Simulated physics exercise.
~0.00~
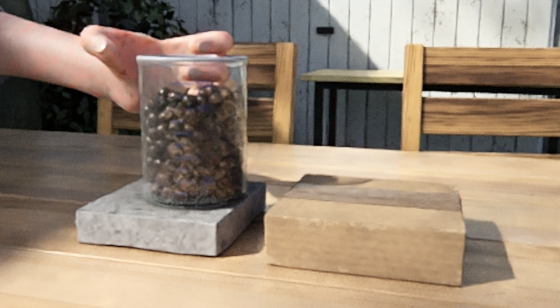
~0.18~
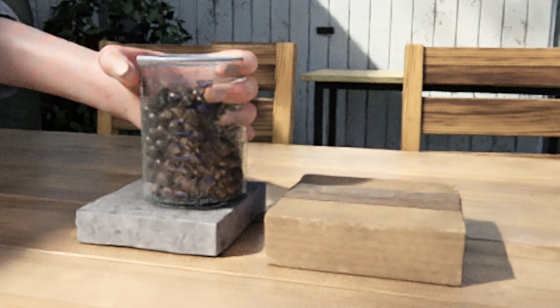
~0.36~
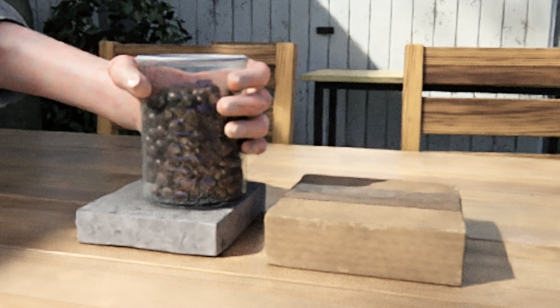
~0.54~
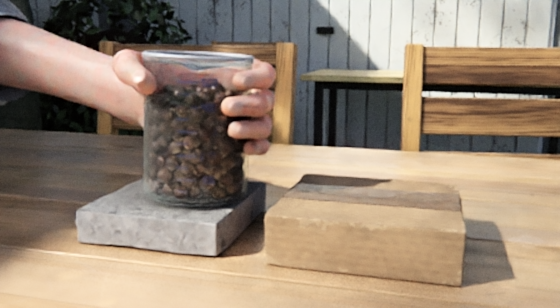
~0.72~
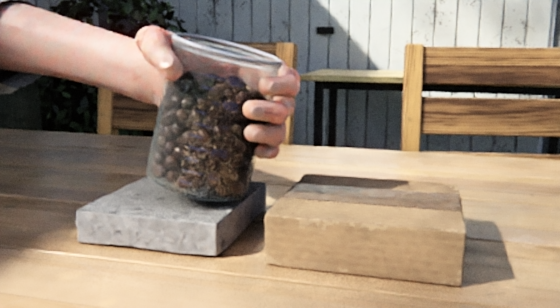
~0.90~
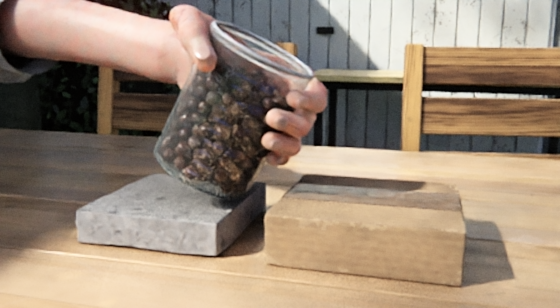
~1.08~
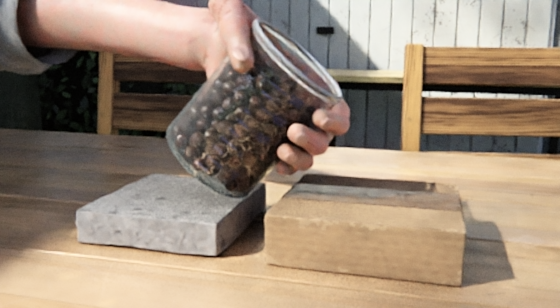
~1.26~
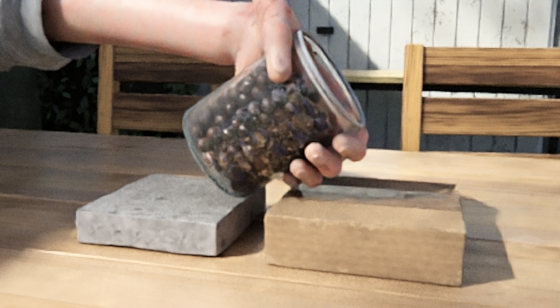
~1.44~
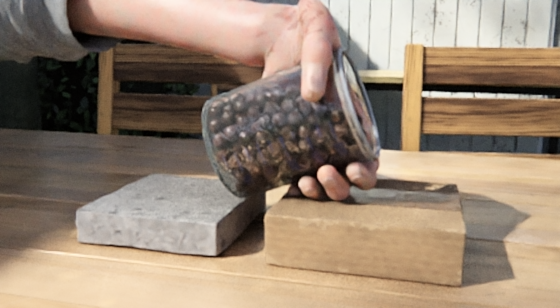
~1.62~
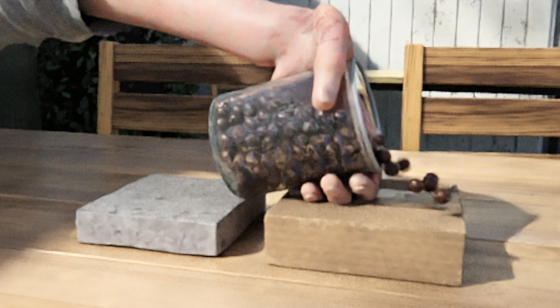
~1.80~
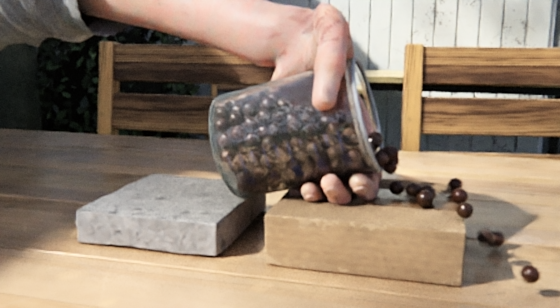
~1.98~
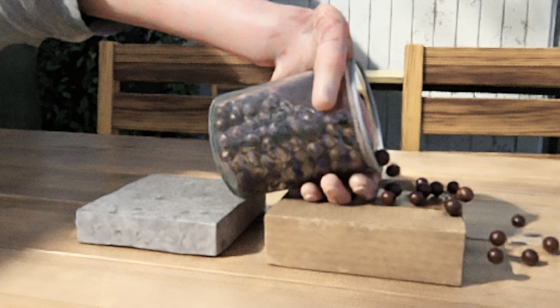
On an outdoor wooden table, a hand grips a clear, open beaker of dark balls standing on a gray slab, lifts it and tilts it rightward until it rests on a box, where some balls spill out across the box and tabletop while most remain inside.
